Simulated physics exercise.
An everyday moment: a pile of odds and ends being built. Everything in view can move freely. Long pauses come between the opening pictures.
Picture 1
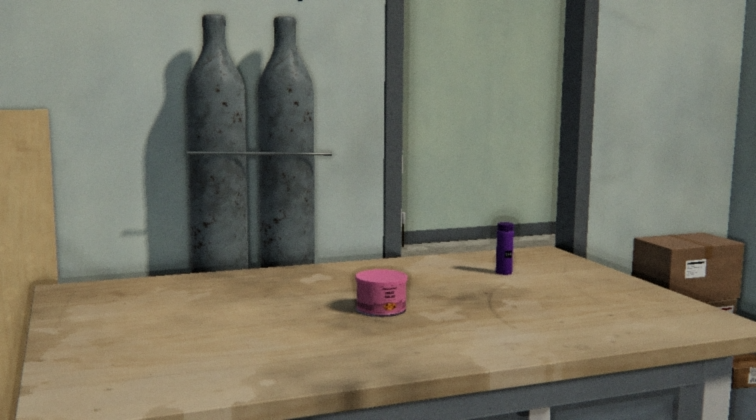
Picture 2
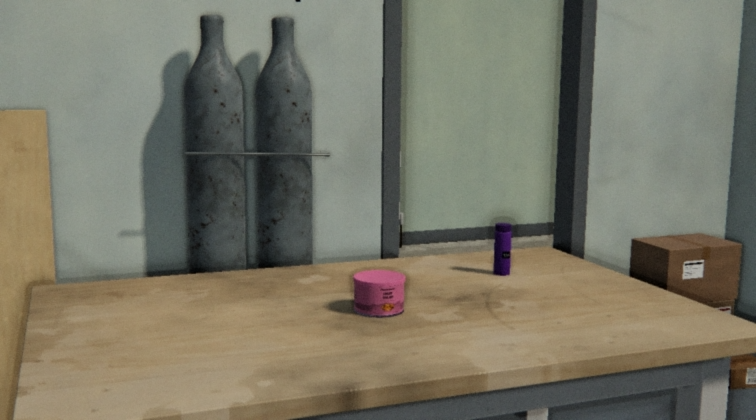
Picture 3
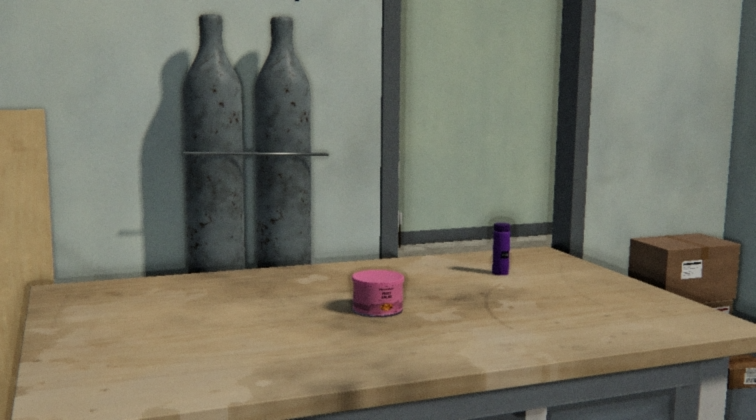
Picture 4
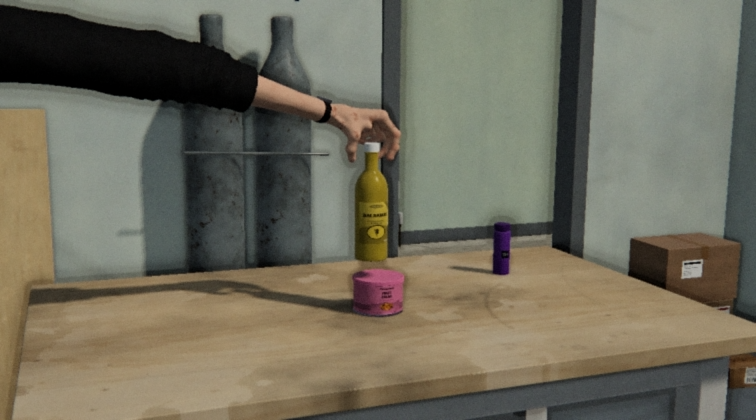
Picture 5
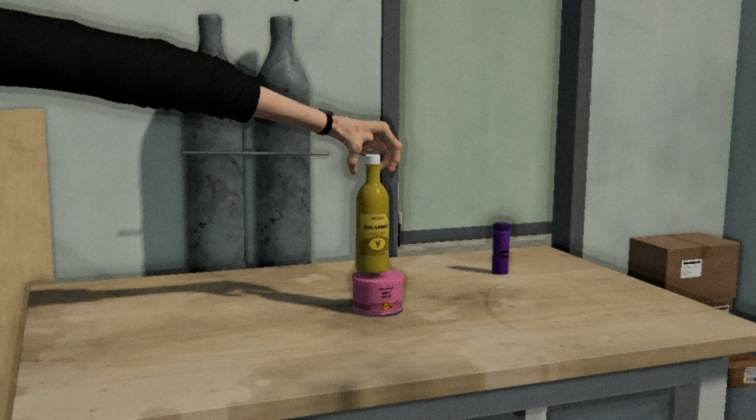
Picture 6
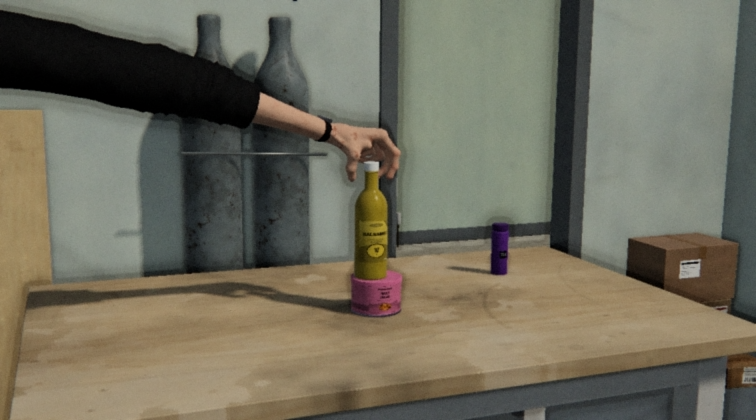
On a wooden table in a workshop-like room, a pink tub and a purple shaker sit still; then an arm in a black sleeve enters from the left, lowering a yellow bottle upright onto the tub, fingers around its cap.
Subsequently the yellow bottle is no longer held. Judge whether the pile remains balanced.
The balance works.
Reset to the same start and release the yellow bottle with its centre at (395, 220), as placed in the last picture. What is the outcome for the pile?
Well, it is fine after that.
Then, 0.50 s later than the last frame, all is still.
Then, 1.30 s later than the last frame, yellow bottle resting near (371, 220).
When it is over, all 3 as before. End places, in pixels of the last picture, yellow bottle near (371, 220). The pile holds.
